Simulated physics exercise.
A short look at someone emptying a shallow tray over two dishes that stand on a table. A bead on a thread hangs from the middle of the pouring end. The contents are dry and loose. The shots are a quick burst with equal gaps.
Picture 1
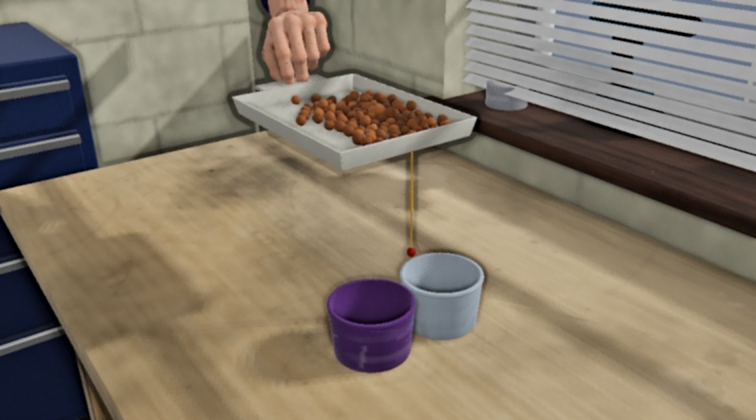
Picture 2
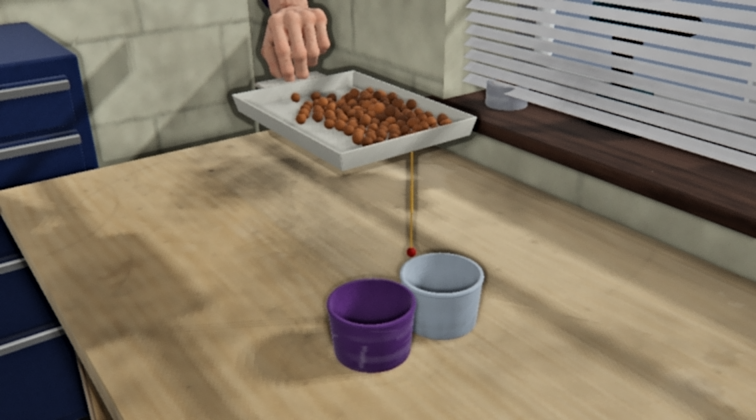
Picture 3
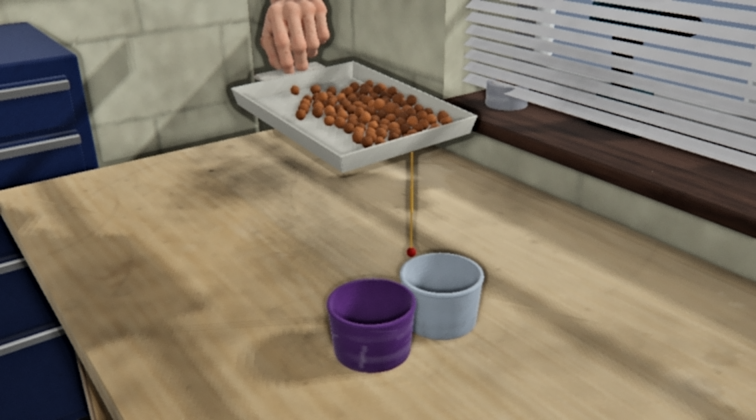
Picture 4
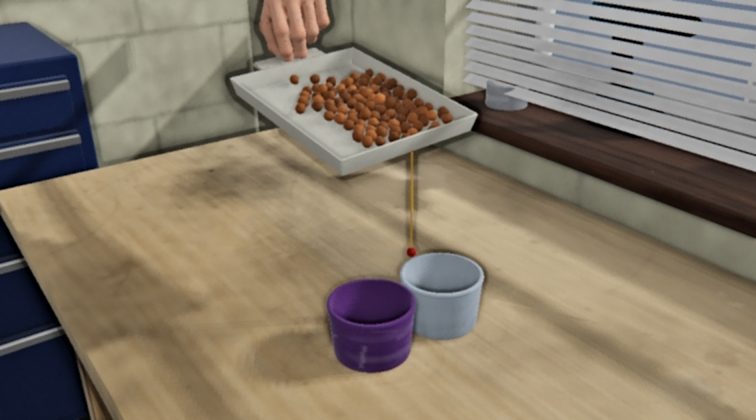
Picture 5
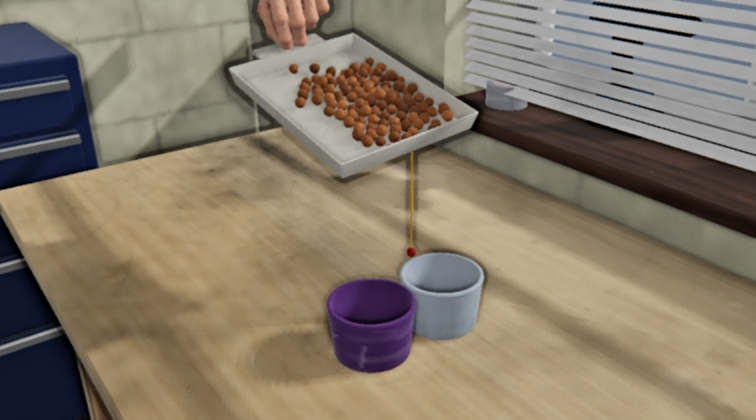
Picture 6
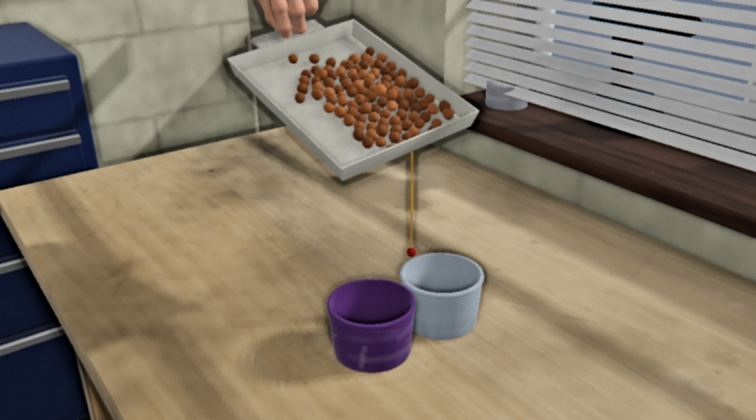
On a wooden table, a hand tilts a tray of hazelnuts above two dishes.
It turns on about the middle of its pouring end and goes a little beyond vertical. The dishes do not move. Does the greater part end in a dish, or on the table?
Caught overall: Over half.
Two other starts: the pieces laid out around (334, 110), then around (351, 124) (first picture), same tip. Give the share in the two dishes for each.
First some 70, then 80 per cent.
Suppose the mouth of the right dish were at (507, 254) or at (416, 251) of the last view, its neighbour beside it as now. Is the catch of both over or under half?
The first try: Not half. The second: Less than half.
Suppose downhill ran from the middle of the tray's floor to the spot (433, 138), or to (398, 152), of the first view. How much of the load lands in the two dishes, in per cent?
Near 30 % and 40 %.
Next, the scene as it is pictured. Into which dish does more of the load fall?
That is left.
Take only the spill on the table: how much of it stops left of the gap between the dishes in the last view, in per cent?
Roughly 40 in a hundred.
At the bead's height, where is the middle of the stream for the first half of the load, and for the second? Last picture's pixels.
Early half (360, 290), late half (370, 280).
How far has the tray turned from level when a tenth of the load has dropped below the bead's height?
At some 90 degrees.
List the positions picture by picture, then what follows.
In the first picture, corners of the pouring end near (342, 151) and (470, 117), level; middle of the load near (372, 118), hazelnuts; left dish near (397, 341); right dish near (467, 309); bead on its thread near (411, 252).
In the second picture, corners of the pouring end near (342, 151) and (470, 117), level; middle of the load near (372, 116).
In the third picture, corners of the pouring end near (342, 154) and (471, 116), tipped barely, lowest at the left corner; middle of the load near (372, 112).
In the fourth picture, corners of the pouring end near (343, 157) and (471, 114), tipped a little, lowest at the left corner; middle of the load near (372, 107).
In the fifth picture, corners of the pouring end near (343, 161) and (472, 112), tipped a little, lowest at the left corner; middle of the load near (372, 101).
In the sixth picture, corners of the pouring end near (343, 164) and (472, 110), tipped clearly, lowest at the left corner; middle of the load near (372, 97); left dish near (397, 341); right dish near (467, 309).
Shortly afterwards, tray tipped steeply; all but a few on the tray; only a few in the left dish; only a few in the air.
Next, tray tipped past a quarter turn; a little on the tray; near half in the left dish; only a few in the right dish; a little outside both; near a quarter in the air.
Some moments later, tray tipped past a quarter turn; the bulk in the left dish; only a few in the right dish; near a quarter outside both.
In the end, tray tipped past a quarter turn; the bulk in the left dish; only a few in the right dish; near a quarter outside both.
